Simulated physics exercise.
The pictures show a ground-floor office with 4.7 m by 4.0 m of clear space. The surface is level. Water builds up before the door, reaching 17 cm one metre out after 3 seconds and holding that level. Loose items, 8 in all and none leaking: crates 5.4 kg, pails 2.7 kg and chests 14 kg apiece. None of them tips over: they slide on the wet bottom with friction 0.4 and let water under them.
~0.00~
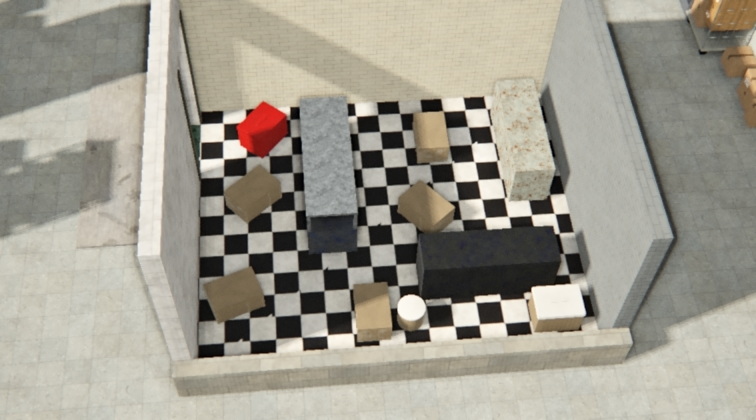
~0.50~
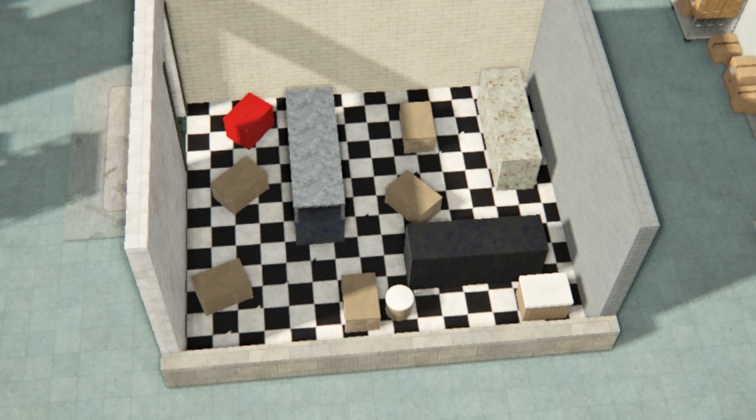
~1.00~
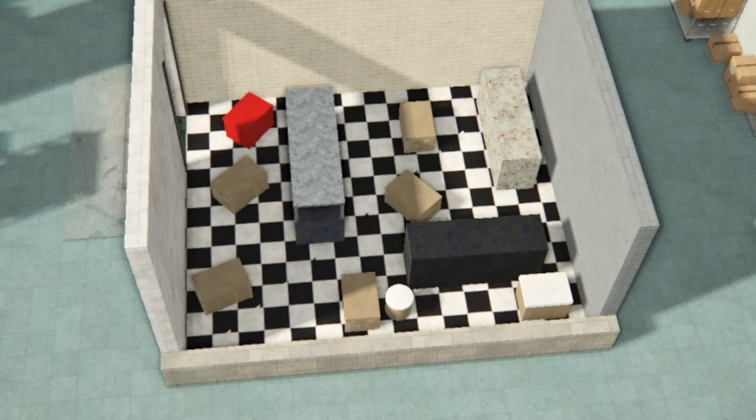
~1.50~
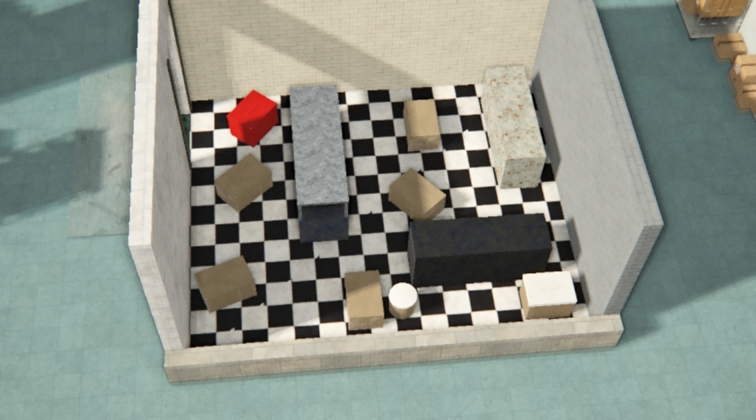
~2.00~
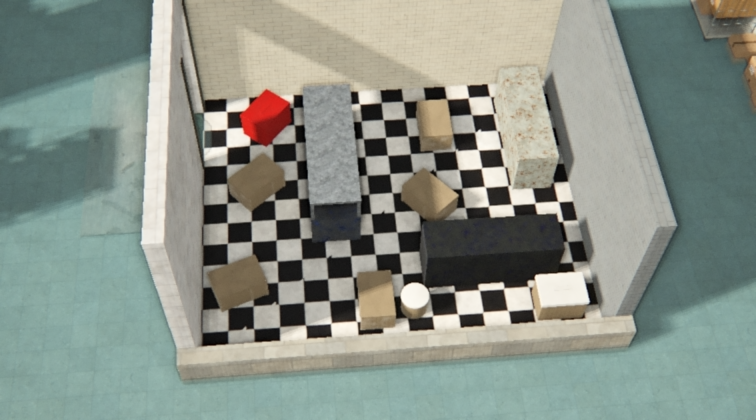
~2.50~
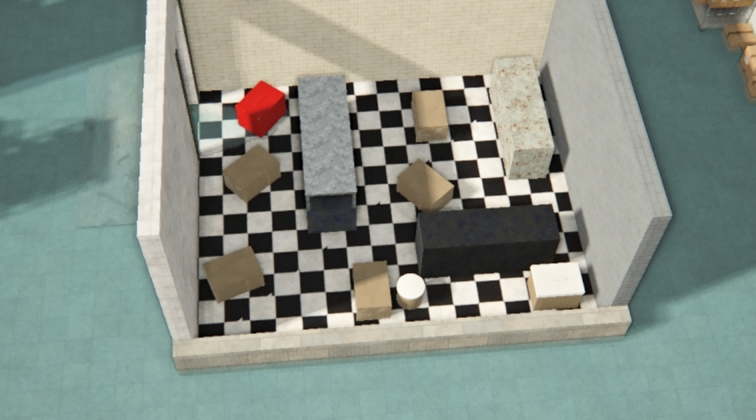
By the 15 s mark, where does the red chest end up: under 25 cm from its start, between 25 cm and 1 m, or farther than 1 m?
The red chest ends up farther than 1 m away.
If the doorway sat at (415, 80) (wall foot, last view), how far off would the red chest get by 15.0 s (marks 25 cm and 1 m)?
Then the red chest is left almost untouched.
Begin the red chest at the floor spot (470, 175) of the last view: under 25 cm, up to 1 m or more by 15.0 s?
Outcome - it covers a small distance.
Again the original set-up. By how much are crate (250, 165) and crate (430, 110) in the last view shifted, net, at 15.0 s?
200 cm, 80 cm.
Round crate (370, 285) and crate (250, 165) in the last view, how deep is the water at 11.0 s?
Some 3 cm at the first, some 7 cm at the second.
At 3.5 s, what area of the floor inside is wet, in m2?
About 2.0 m2.
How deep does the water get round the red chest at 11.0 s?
Somewhere close to 7 cm.
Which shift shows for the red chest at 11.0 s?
Roughly 300 centimetres by that point.
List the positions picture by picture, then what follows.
The red chest at (262, 120), on the bottom; water covers 0.0 m2; 0 of 8 have shifted, in the first frame.
The red chest at (248, 112), on the bottom; 0.0 m2 under water; 0 of 8 have shifted, in the second frame.
The red chest at (248, 111), on the bottom; 0.0 m2 under water; 0 of 8 have shifted, in the third frame.
The red chest at (252, 109), on the bottom; 0.0 m2 under water; 0 of 8 have shifted, in the fourth frame.
The red chest at (265, 109), on the bottom; water covers 0.0 m2; 0 of 8 have shifted, in the fifth frame.
The red chest at (260, 100), on the bottom; 0.4 m2 under water; 0 of 8 have shifted, in the sixth frame.
After 3.5 s the red chest is near (274, 99), 0.2 m from its start, aground; 0 afloat.
After 6.8 s the red chest is near (338, 80), 1.1 m from its start, aground; 1 afloat.
After 11.0 s the red chest is near (480, 99), 2.9 m from its start, afloat; 4 afloat.
After 15.0 s the red chest is near (431, 191), 2.6 m from its start, aground; 7 afloat.
